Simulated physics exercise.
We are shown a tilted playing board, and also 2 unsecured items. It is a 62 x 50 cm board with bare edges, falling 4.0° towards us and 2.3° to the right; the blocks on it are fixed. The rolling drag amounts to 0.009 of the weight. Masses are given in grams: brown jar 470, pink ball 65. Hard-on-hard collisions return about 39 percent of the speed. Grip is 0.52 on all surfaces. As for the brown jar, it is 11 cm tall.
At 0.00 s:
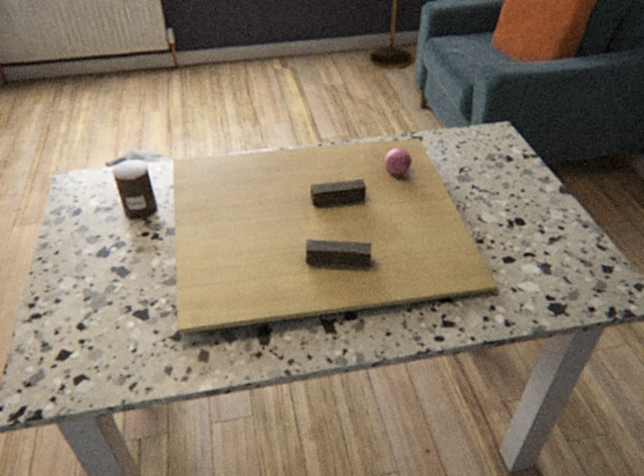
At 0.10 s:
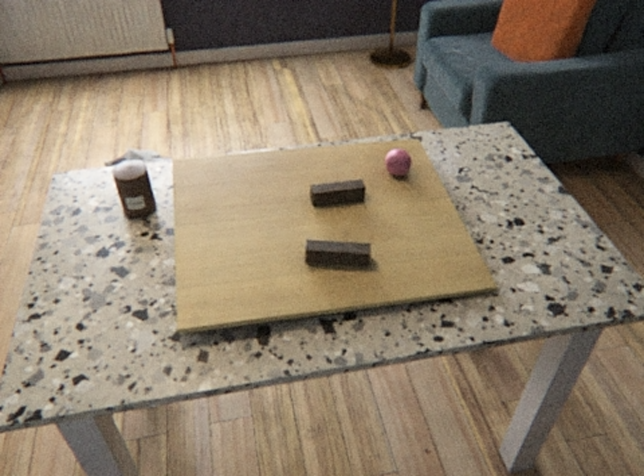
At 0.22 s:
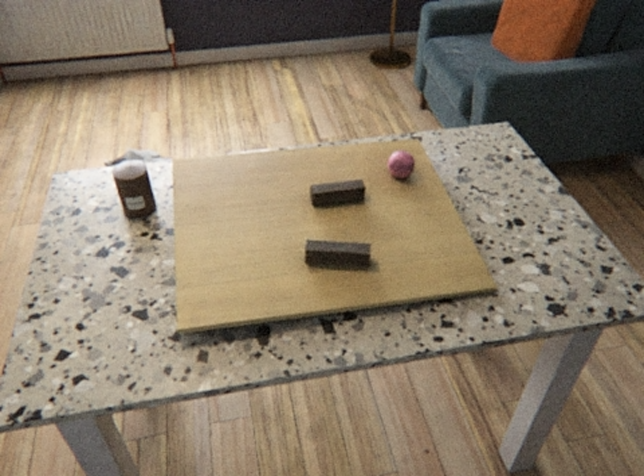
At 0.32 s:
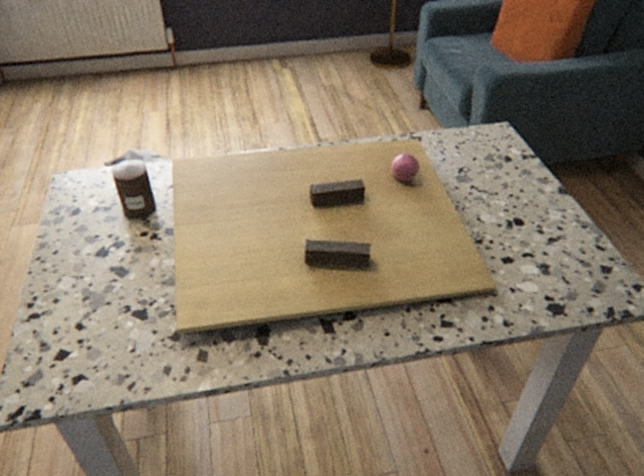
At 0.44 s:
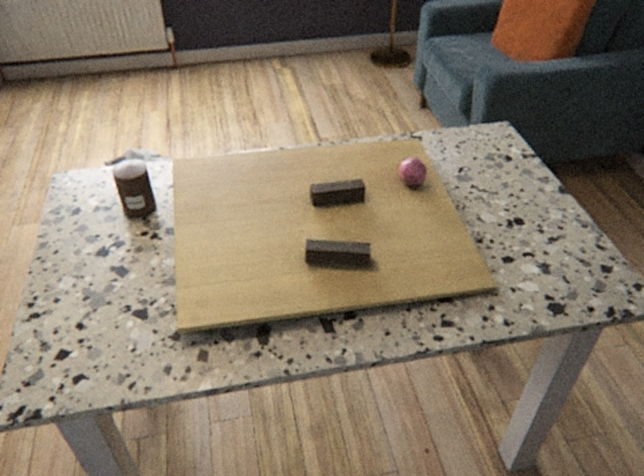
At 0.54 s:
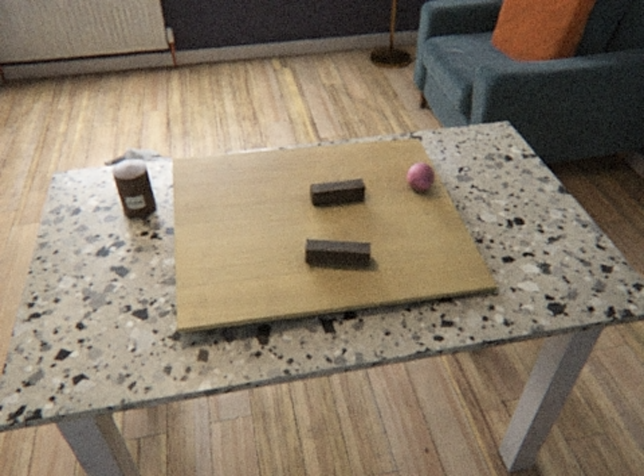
A pink ball rolled slowly a short way toward the viewer and to the right across a wooden board on a speckled table, while two dark blocks and a brown jar stayed still.
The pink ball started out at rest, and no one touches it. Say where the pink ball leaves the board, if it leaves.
It crosses the right border.
After 0.74 s, 26 cm of board to the near edge; pink ball near (442, 191).
After 1.04 s, it has gone over the right edge; pink ball near (491, 230).
After 1.24 s, it has gone over the right edge; pink ball near (536, 252).
By the end (1.3 s), it has gone over the right edge; brown jar in place, give or take 8 cm.
